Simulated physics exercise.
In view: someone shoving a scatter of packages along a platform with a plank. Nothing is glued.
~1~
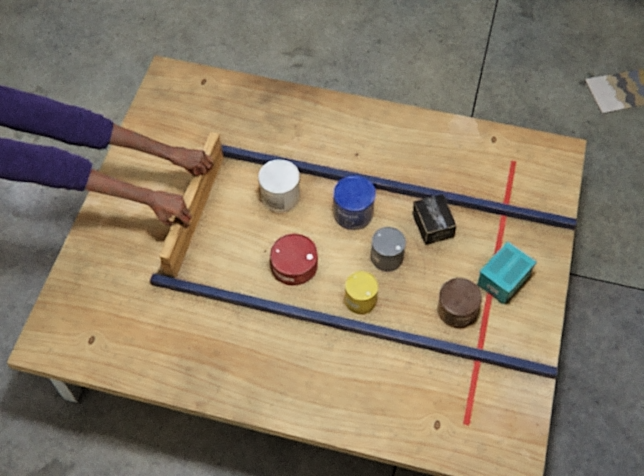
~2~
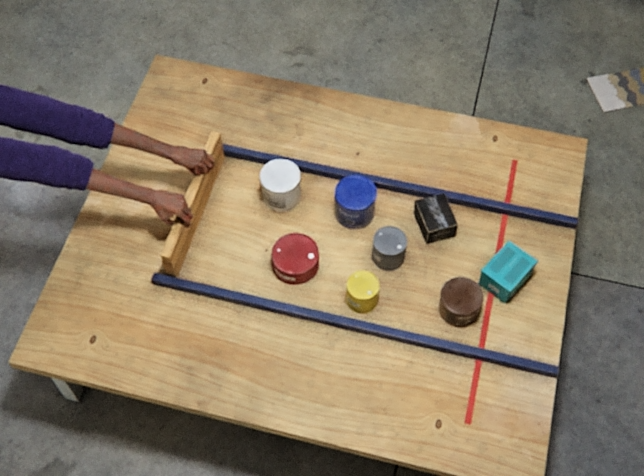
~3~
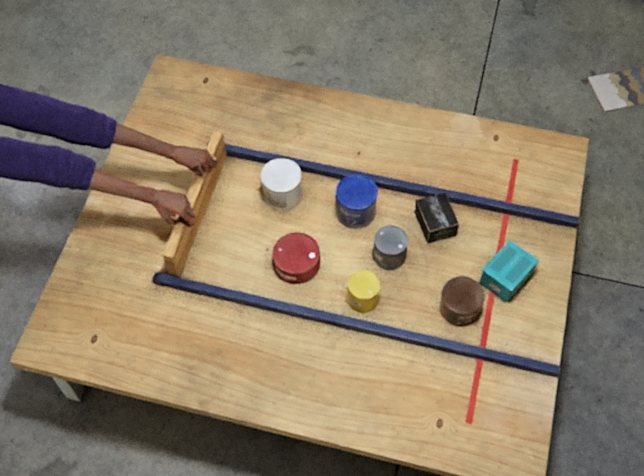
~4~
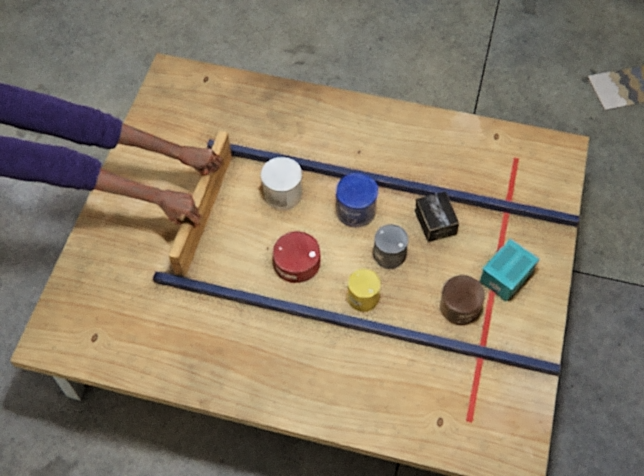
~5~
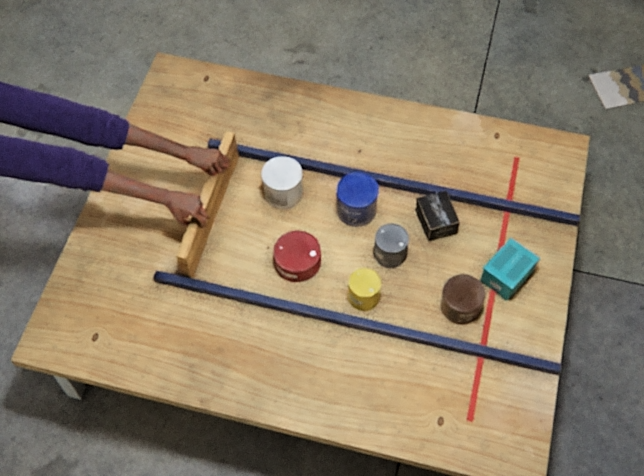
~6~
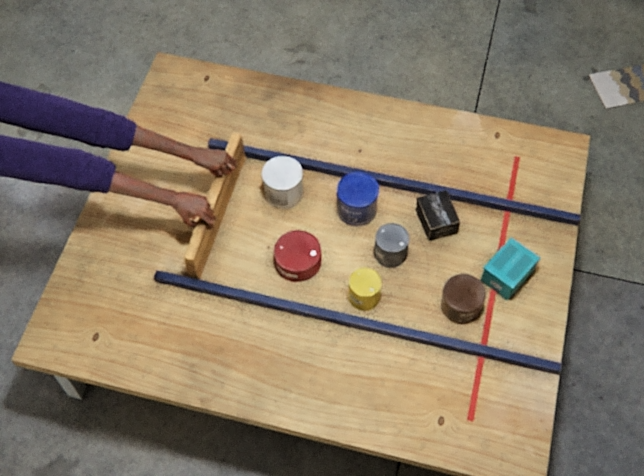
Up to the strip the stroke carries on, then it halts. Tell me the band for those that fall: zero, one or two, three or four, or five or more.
So the tally of ones that come down is one, perhaps two, really.
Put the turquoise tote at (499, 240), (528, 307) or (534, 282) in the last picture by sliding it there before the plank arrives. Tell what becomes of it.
Going through the three places, it is not lost; drops down; is not lost.
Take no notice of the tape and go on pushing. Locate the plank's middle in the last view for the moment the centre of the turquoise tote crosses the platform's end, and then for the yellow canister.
Roughly (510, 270); roughly (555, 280).
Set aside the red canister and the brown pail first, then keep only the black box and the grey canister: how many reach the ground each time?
First 1, then 0.
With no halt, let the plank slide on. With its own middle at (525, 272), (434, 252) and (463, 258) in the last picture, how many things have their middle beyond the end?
Taking the places in turn, the counts are 4, 0 and 0.
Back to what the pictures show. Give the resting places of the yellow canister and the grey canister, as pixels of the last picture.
The first sits around (504, 331), while the other sits around (517, 260).
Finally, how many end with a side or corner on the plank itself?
Contact count: 4.
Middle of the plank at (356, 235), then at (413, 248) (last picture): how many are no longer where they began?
Answer - first 6, then 7.
Early on, none off yet; turquoise tote at rest near (510, 269); brown pail at rest near (462, 299); black box at rest near (438, 215).
A while later, none off yet; turquoise tote at rest near (510, 269); brown pail at rest near (462, 299); black box travelled well along near (507, 227).
Finally, the number that fall off is one or two; lost, black box.
